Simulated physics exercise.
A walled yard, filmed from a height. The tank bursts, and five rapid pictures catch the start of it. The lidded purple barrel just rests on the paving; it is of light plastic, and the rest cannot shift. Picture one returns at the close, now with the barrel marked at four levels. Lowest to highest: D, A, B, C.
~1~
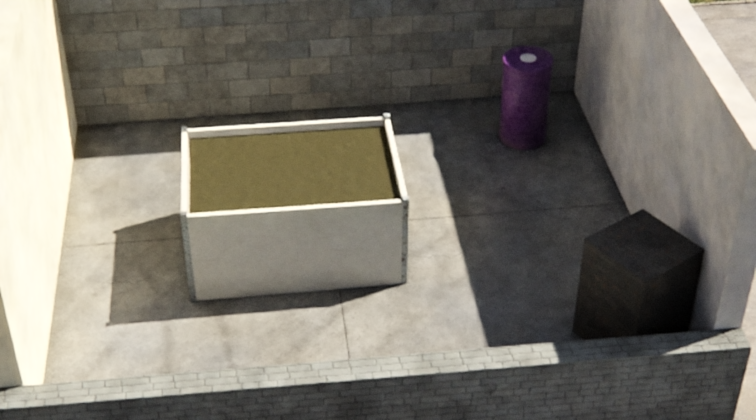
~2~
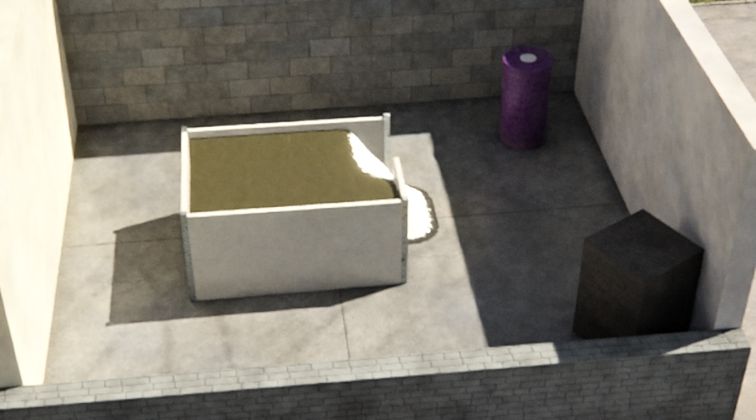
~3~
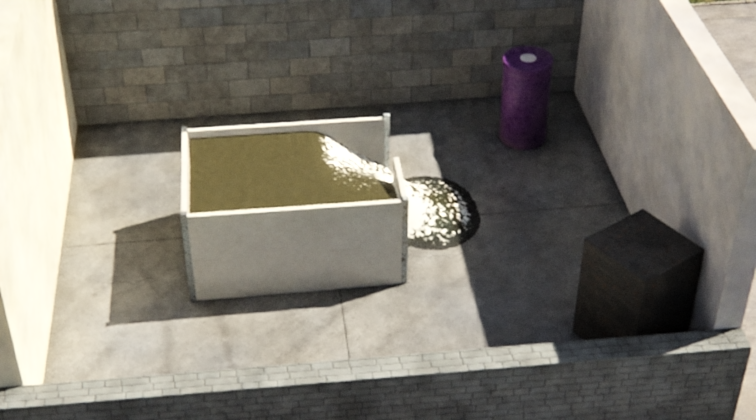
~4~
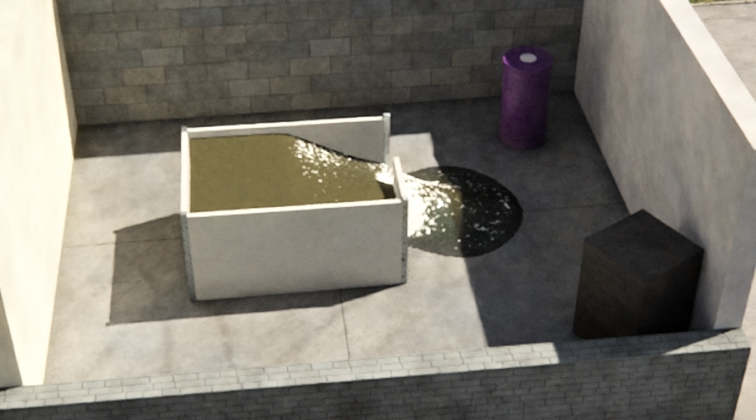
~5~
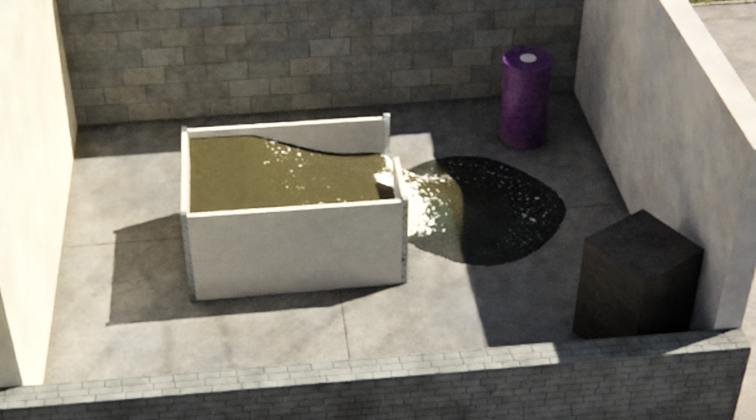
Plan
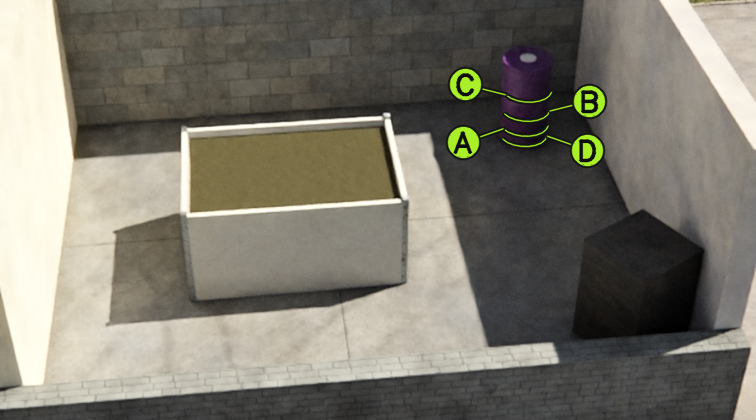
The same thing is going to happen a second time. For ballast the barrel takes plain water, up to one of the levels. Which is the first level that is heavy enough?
The answer is mark B.
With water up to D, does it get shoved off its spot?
Yes, it does.
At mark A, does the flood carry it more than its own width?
Yes, clearly.
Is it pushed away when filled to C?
No, that is safe.
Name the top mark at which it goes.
A.
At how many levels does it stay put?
Two of the four.
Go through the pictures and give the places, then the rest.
In the first frame, lid of the purple barrel at (529, 58); tank full, its middle at (291, 171).
In the second frame, 1 % of the ground wet, in view closest to the barrel at (420, 196).
In the third frame, 3 % of the ground wet, in view closest to the barrel at (457, 191).
In the fourth frame, 6 % of the ground wet, in view closest to the barrel at (464, 171).
In the fifth frame, lid of the purple barrel at (529, 58); 10 % of the ground wet, in view closest to the barrel at (507, 168).
On the marked copy, A at (529, 136); B at (530, 121); C at (532, 102); D at (528, 146); from the bottom up D, A, B, C.
With A, it is pushed about 3 times its own width away.
With B, it does not move.
With C, it does not move.
With D, it is pushed about twice its own width away.
